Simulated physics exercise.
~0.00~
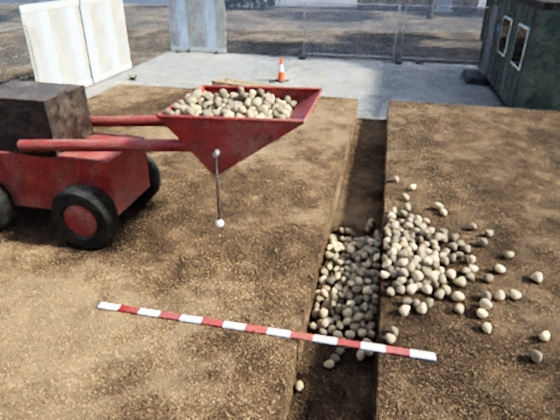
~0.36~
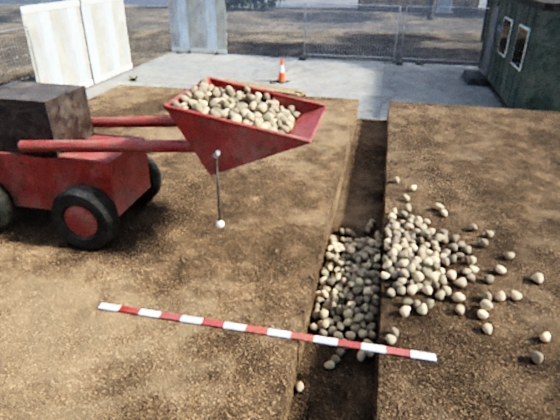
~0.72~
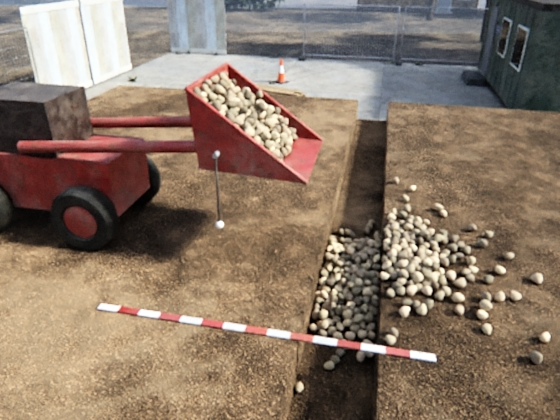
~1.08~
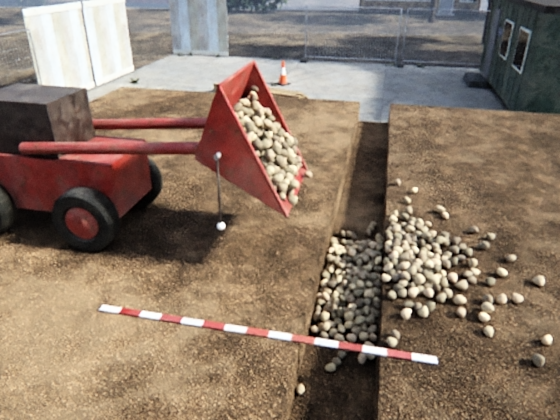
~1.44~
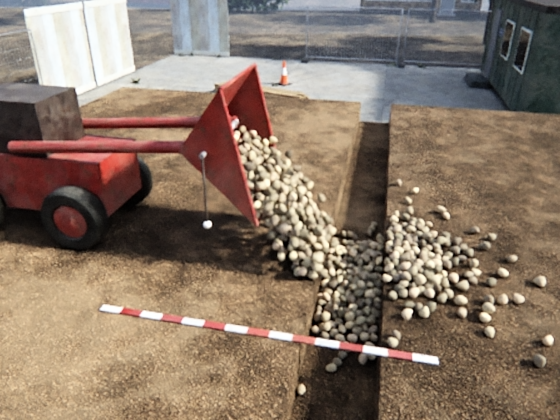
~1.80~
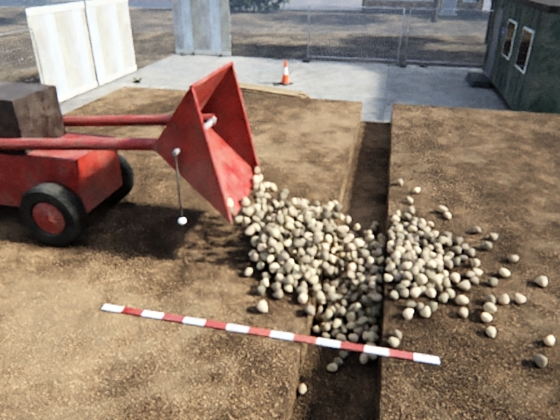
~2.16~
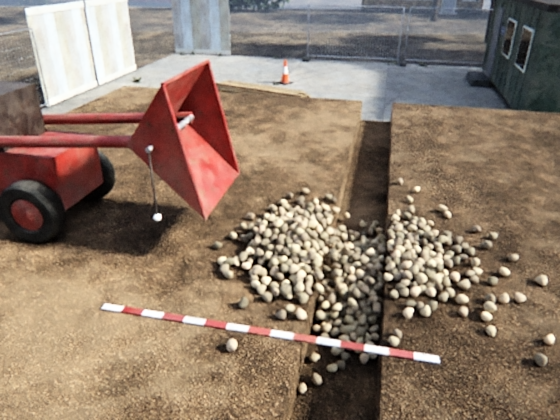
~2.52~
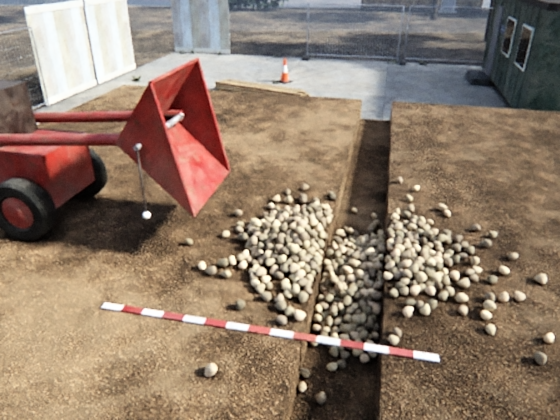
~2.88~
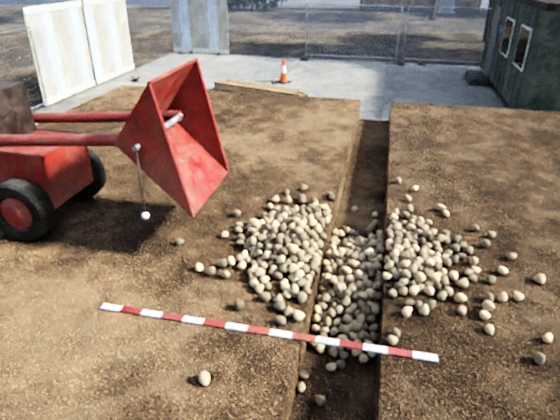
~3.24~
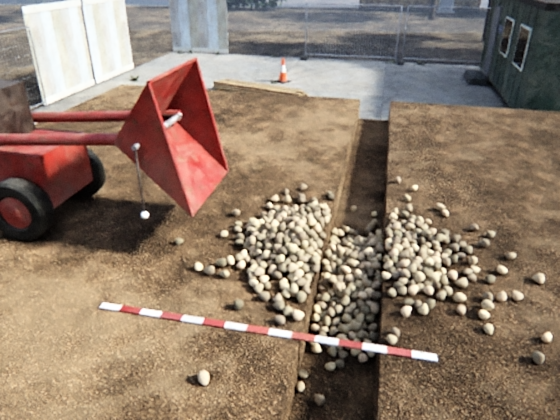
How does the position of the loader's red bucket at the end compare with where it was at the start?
At the end the bucket is farther to the left, and so farther from the trench, than it was at the start.
